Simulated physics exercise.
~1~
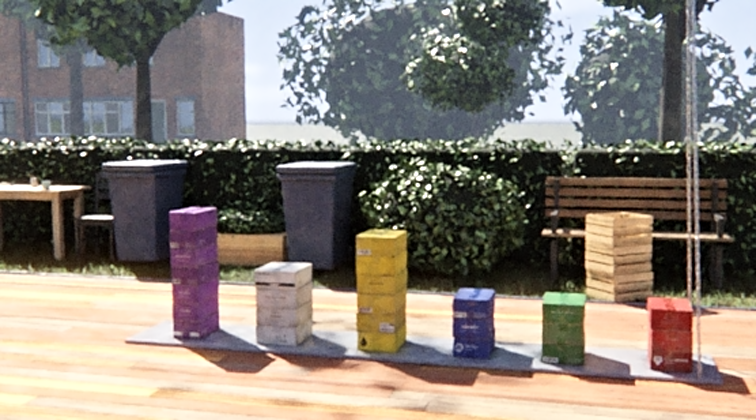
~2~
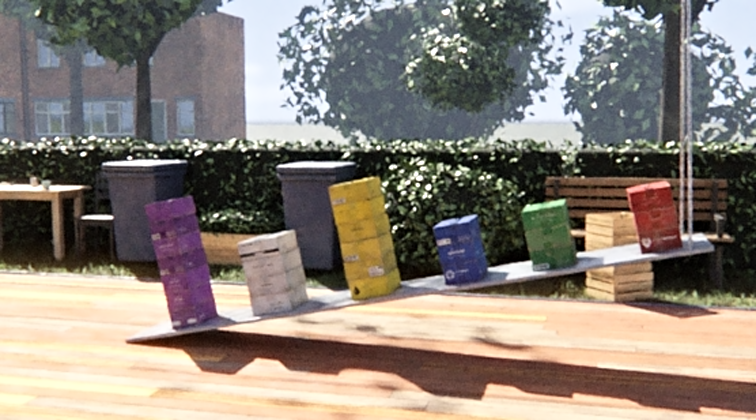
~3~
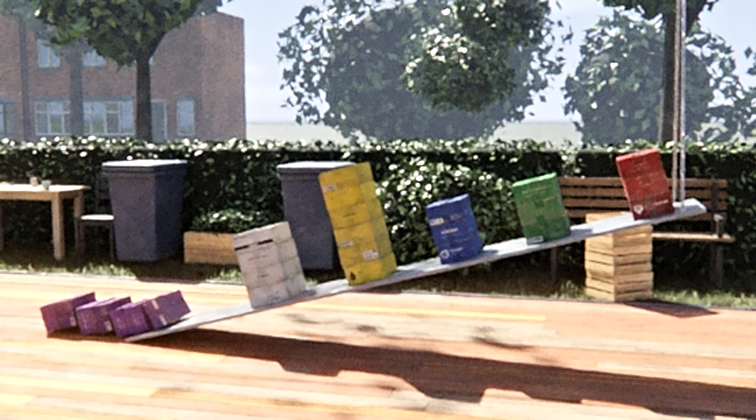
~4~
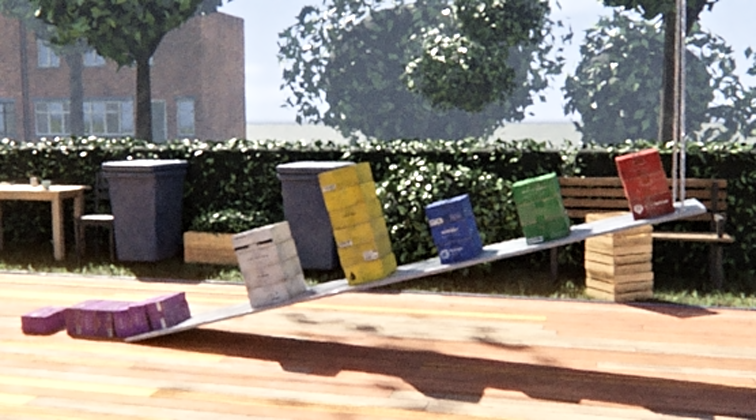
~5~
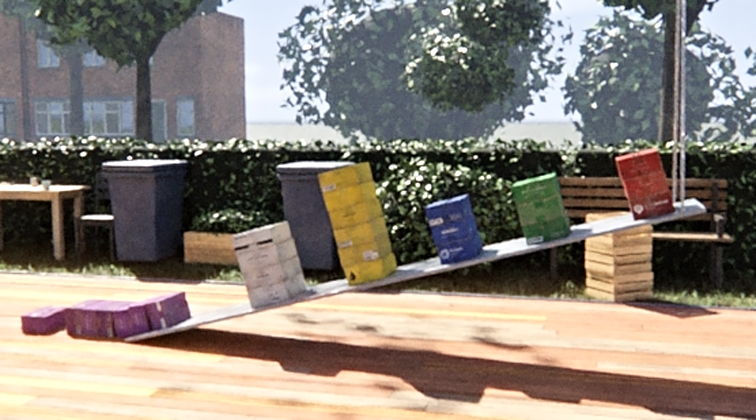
On a sunlit wooden deck, seen from the front by a still camera, a hedge, two dark bins, a bench and a brick building stand behind a long flat board. Six piles of boxes line it, from left to right purple, white, yellow, blue, green and red. A line at the right end lifts the board into a slope, and all the piles lean left with it. The tall purple pile topples off the low left end, its boxes tumbling onto the deck. The board stops rising, and the purple boxes lie in a row while the other five piles stay standing, tilted.
